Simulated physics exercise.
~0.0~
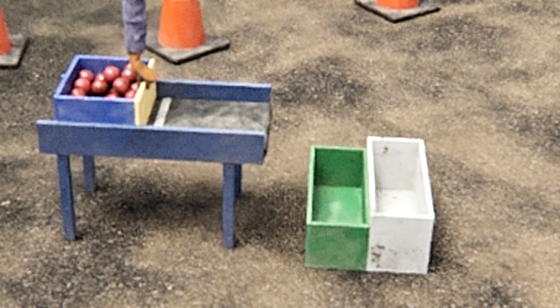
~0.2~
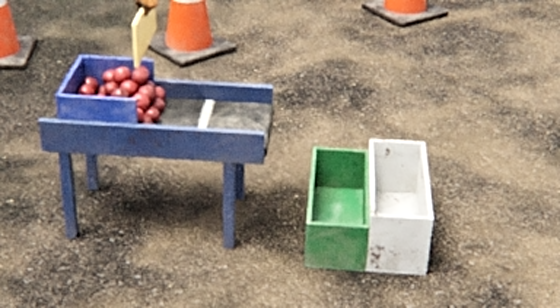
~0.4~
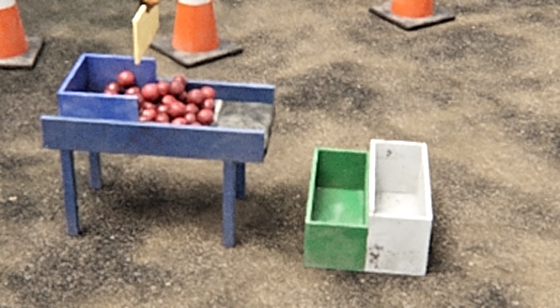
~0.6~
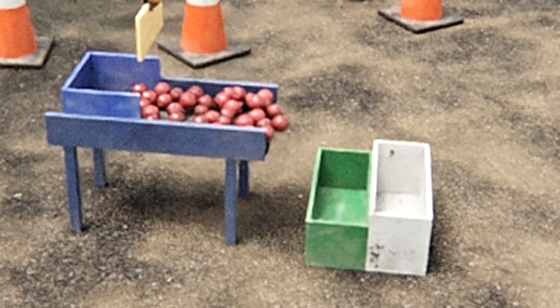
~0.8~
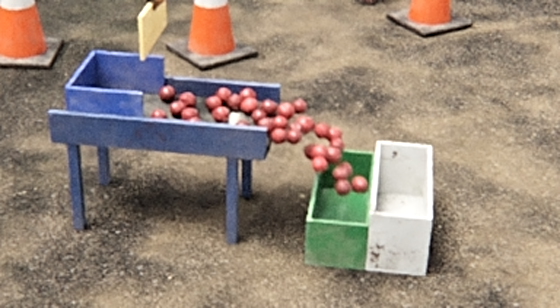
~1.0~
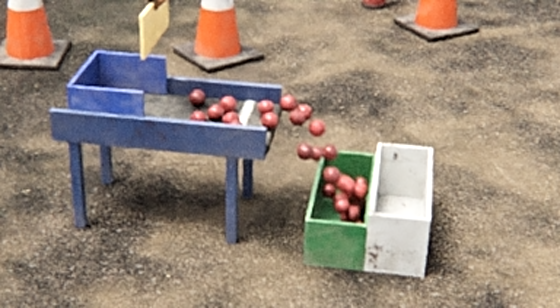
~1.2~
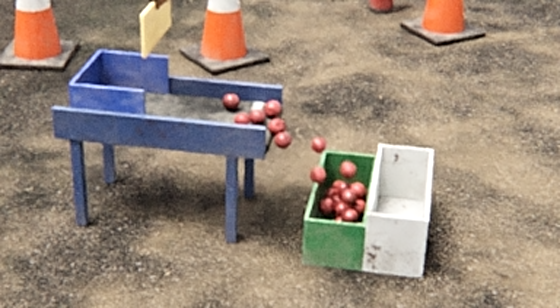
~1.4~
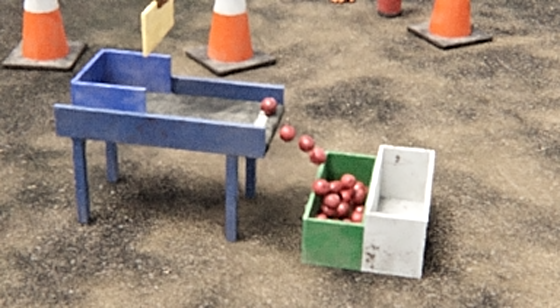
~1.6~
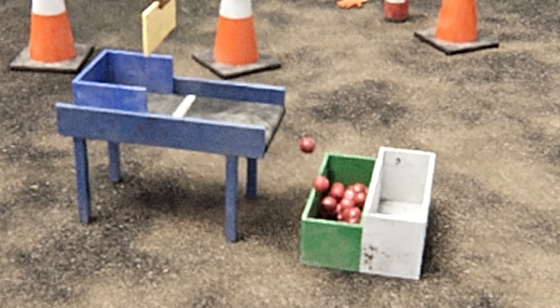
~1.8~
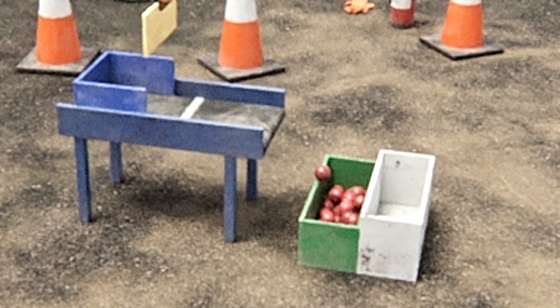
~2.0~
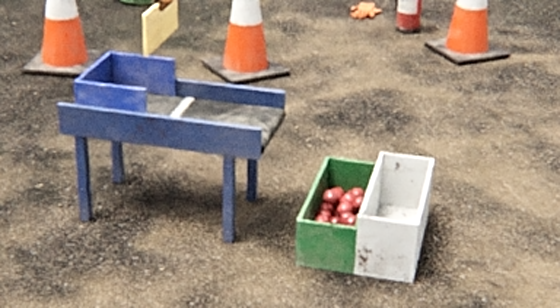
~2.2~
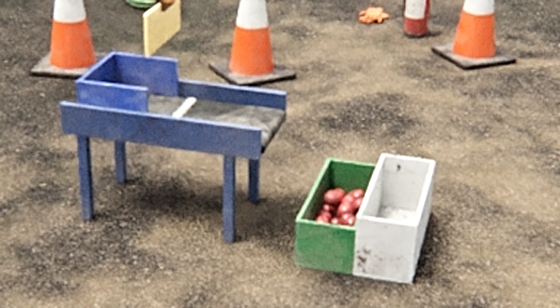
At the start, red apples sit heaped in a blue pen at the left end of a raised blue table, with a hand at its pale gate and a green tub and a white tote on the ground to the right. The gate lifts, and the apples spill out and ride rightward along the belt beside a white stripe. They spread into a long cluster, reach the end and tumble off in a stream into the green tub. The flow thins to a few stragglers, and the last one drops in. Finally the belt is bare, the apples rest in the green tub, and the white tote stays empty.
